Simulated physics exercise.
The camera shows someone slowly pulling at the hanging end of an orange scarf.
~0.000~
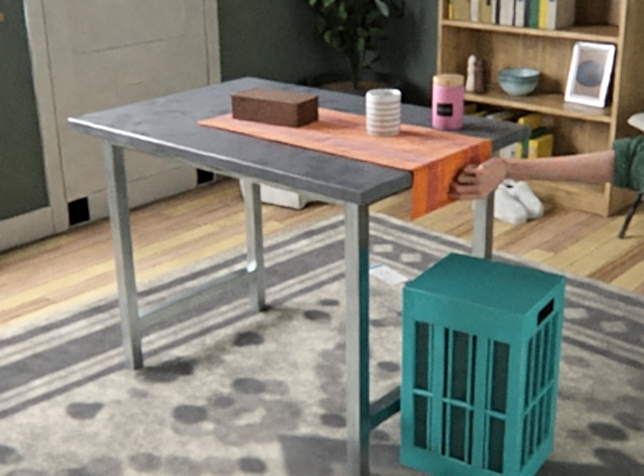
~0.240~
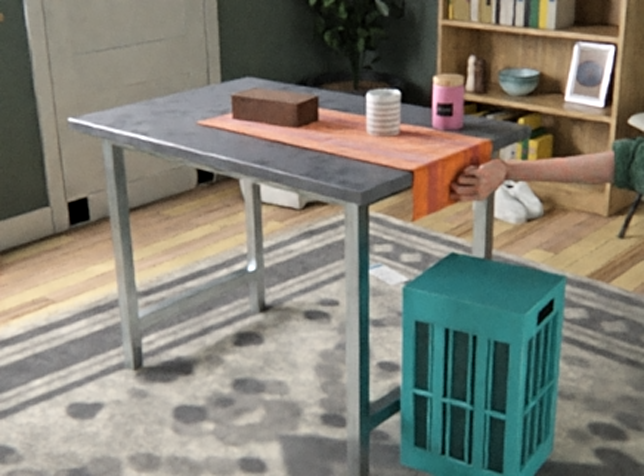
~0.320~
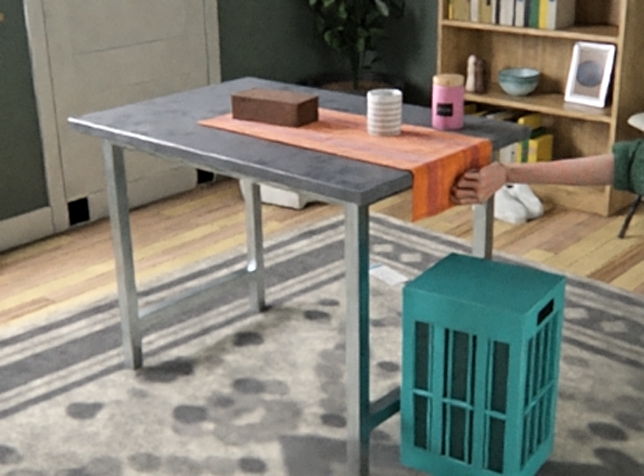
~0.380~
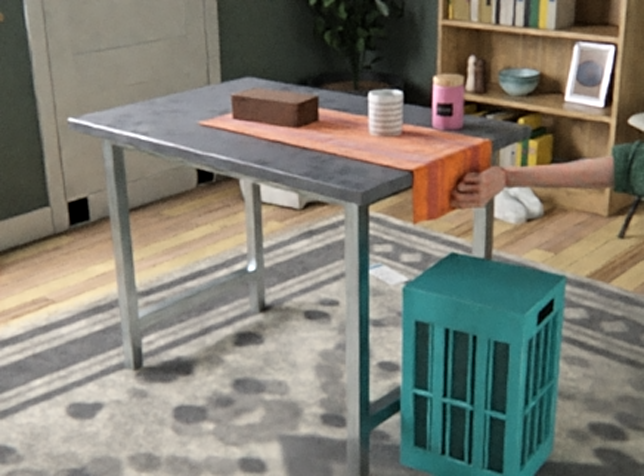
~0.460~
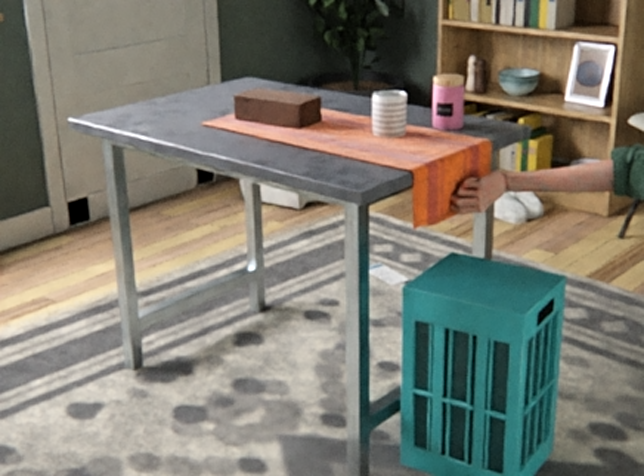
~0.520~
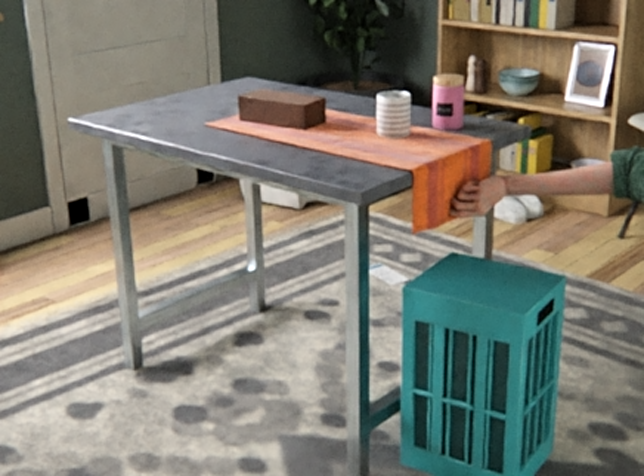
A hand slowly pulled the hanging end of an orange cloth down at the table's right side, and the white mug and brown block on it shifted slightly right while the pink jar stayed still.
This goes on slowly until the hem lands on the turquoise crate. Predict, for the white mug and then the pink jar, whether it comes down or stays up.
My prediction: The white mug stays up; the pink jar stays up.
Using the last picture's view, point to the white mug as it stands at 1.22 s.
About (428, 121).
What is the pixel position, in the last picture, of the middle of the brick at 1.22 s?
Its middle is then close to (311, 115) in the last picture.
By 0.84 s, hem going down; mug moved a little; jar still.
By 1.22 s, hem on the crate; mug carried along near (428, 121); jar still.
When it is over, hem on the crate; mug carried along near (439, 123); jar still. The white mug keeps clear of the edge and the pink jar stays on the table.
